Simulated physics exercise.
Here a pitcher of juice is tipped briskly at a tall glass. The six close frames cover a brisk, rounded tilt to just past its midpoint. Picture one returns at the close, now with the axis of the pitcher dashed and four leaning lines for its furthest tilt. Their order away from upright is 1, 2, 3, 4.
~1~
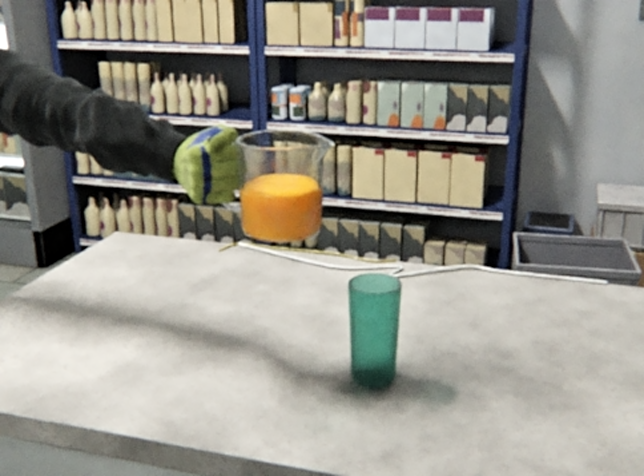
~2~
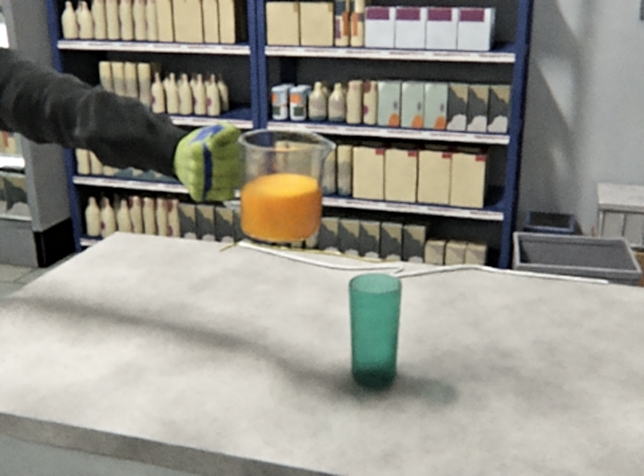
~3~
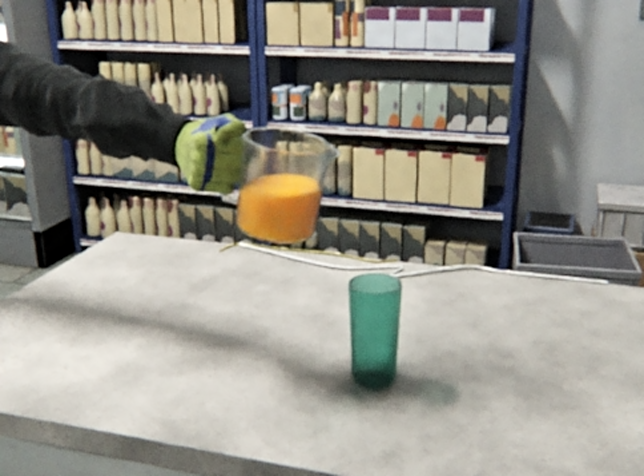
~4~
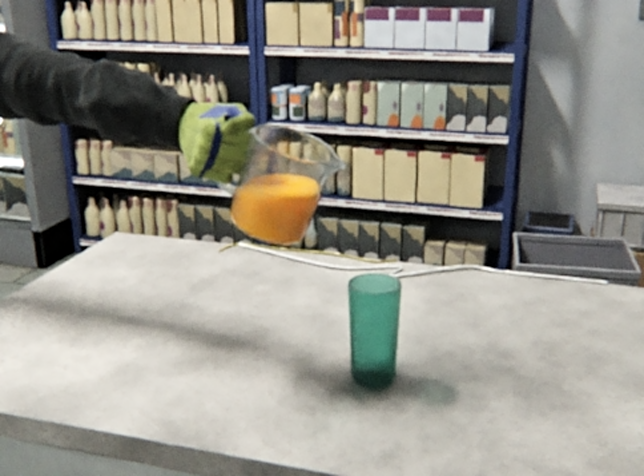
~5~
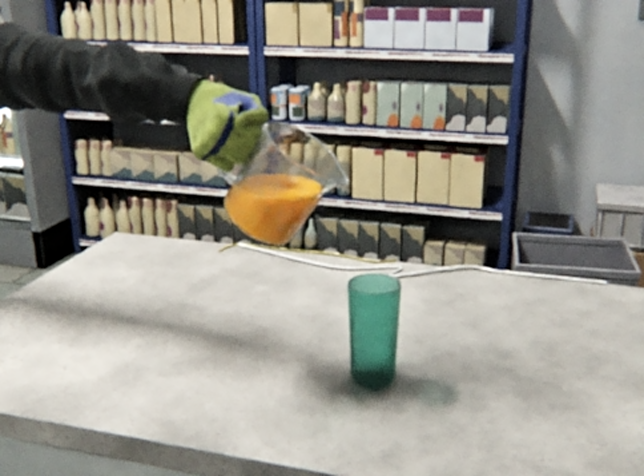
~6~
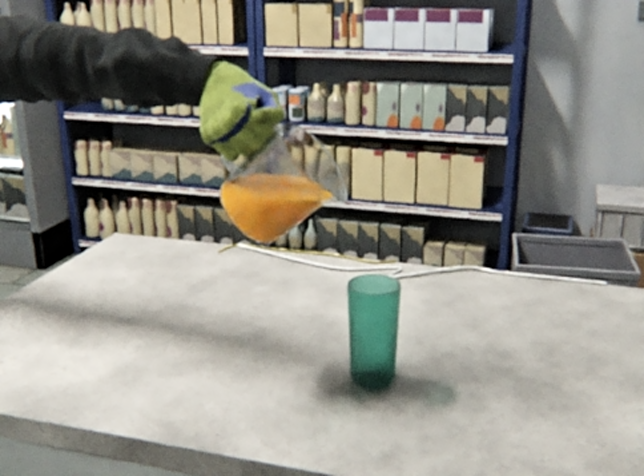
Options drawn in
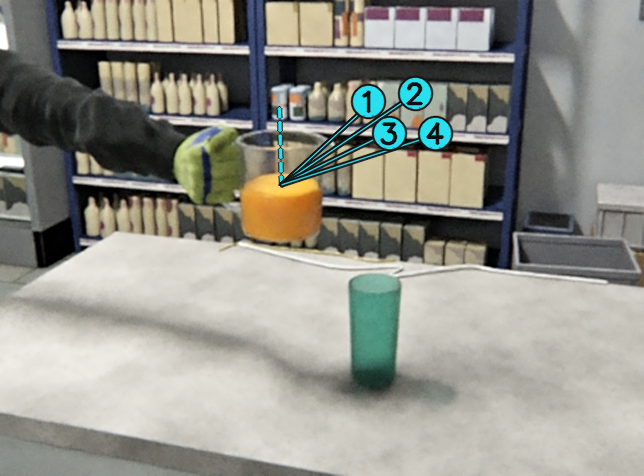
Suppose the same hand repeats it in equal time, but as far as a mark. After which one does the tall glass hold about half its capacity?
Mark 4.
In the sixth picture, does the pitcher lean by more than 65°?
No.
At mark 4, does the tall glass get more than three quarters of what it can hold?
No.
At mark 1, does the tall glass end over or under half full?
Under half.
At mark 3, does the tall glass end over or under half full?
Under half.
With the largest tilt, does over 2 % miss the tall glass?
No, it does not.
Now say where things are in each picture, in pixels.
In the first frame, upright, lip at (331, 145); rim of the tall glass round (375, 283); nothing has left yet.
In the second frame, tipped about 2°, lip at (334, 147); nothing has left yet.
In the third frame, tipped about 9°, lip at (338, 155); nothing has left yet.
In the fourth frame, tipped about 20°, lip at (343, 167); nothing has left yet.
In the fifth frame, tipped about 34°, lip at (346, 183); nothing has left yet.
In the sixth frame, tipped about 48°, lip at (345, 200); nothing has left yet.
On the marked copy, 1 at (357, 115); 2 at (401, 103); 3 at (373, 139); 4 at (419, 139).
Choosing 1, the tall glass ends with about 2 % of what it can hold.
Choosing 2, the tall glass ends with about 13 % of what it can hold.
Choosing 3, the tall glass ends with about 29 % of what it can hold.
Choosing 4, the tall glass ends with about 50 % of what it can hold.
